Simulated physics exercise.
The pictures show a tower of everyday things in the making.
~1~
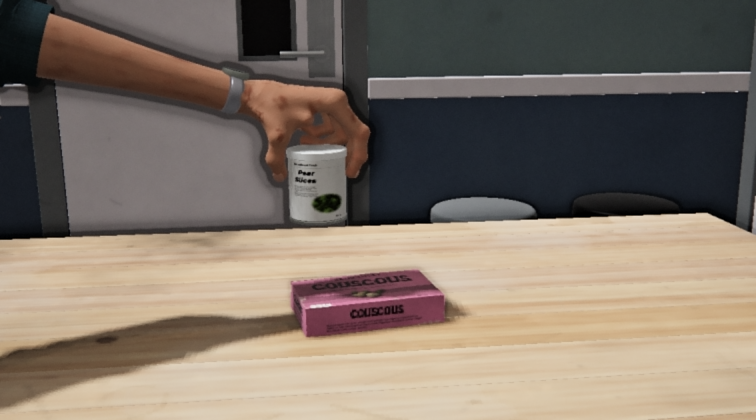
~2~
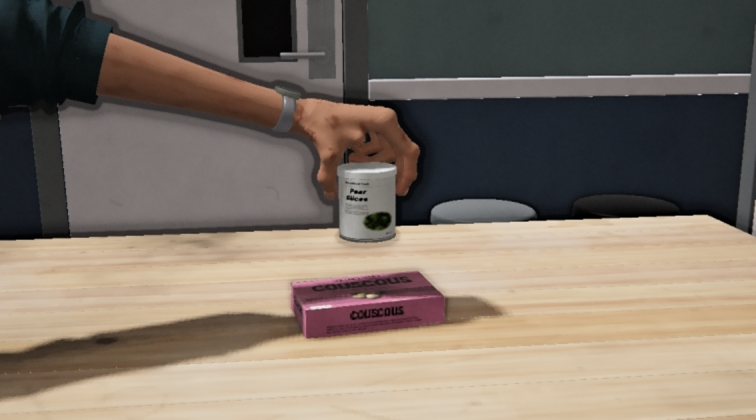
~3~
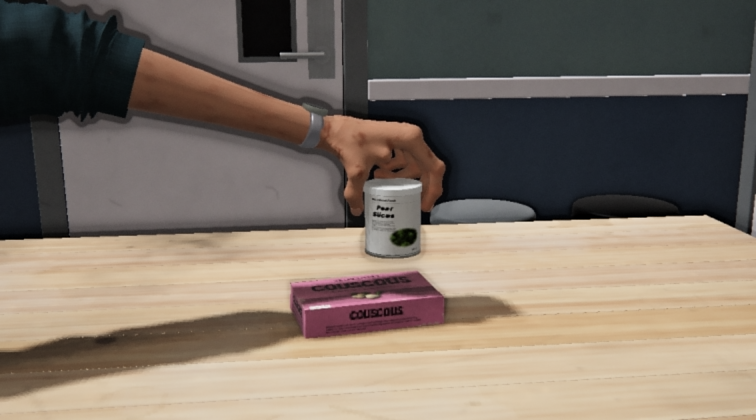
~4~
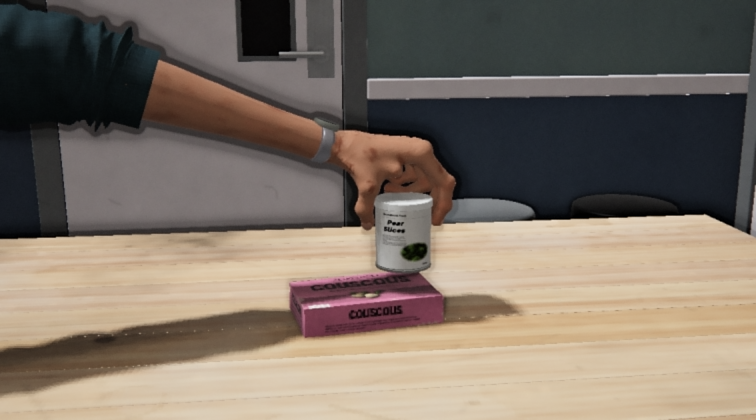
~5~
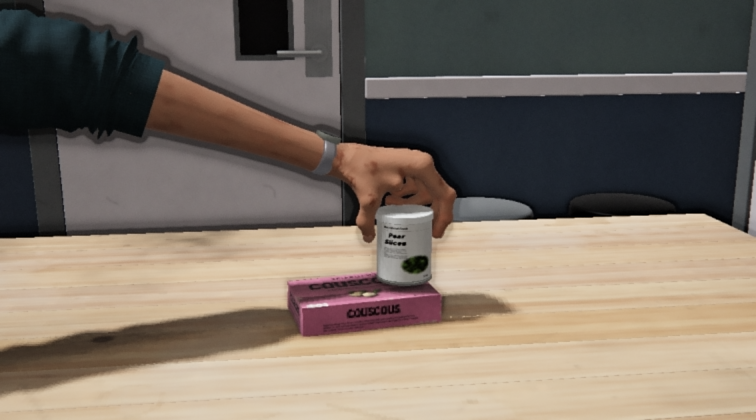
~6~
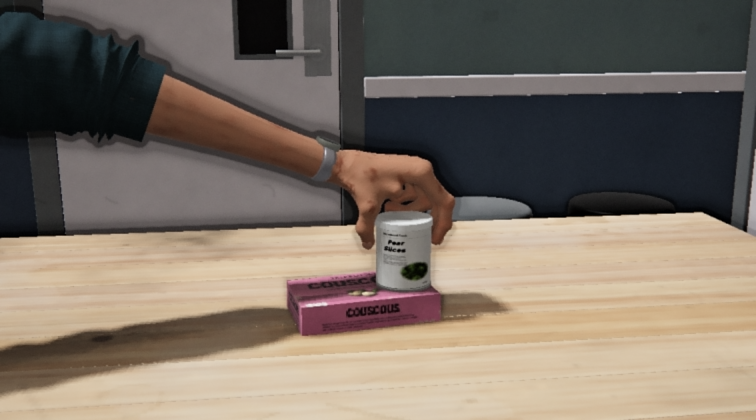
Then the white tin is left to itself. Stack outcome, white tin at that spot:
I expect nothing will drop.
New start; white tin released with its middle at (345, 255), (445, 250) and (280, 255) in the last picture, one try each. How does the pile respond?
Try one: It stands firm; try two: It topples; try three: It topples.
Then, 0.70 s after the last picture, nothing has stirred.
Then, 1.70 s after the last picture, white tin resting near (403, 251).
At rest, both in place. Seen from the same camera at the end, white tin near (403, 251). The pile keeps its balance.
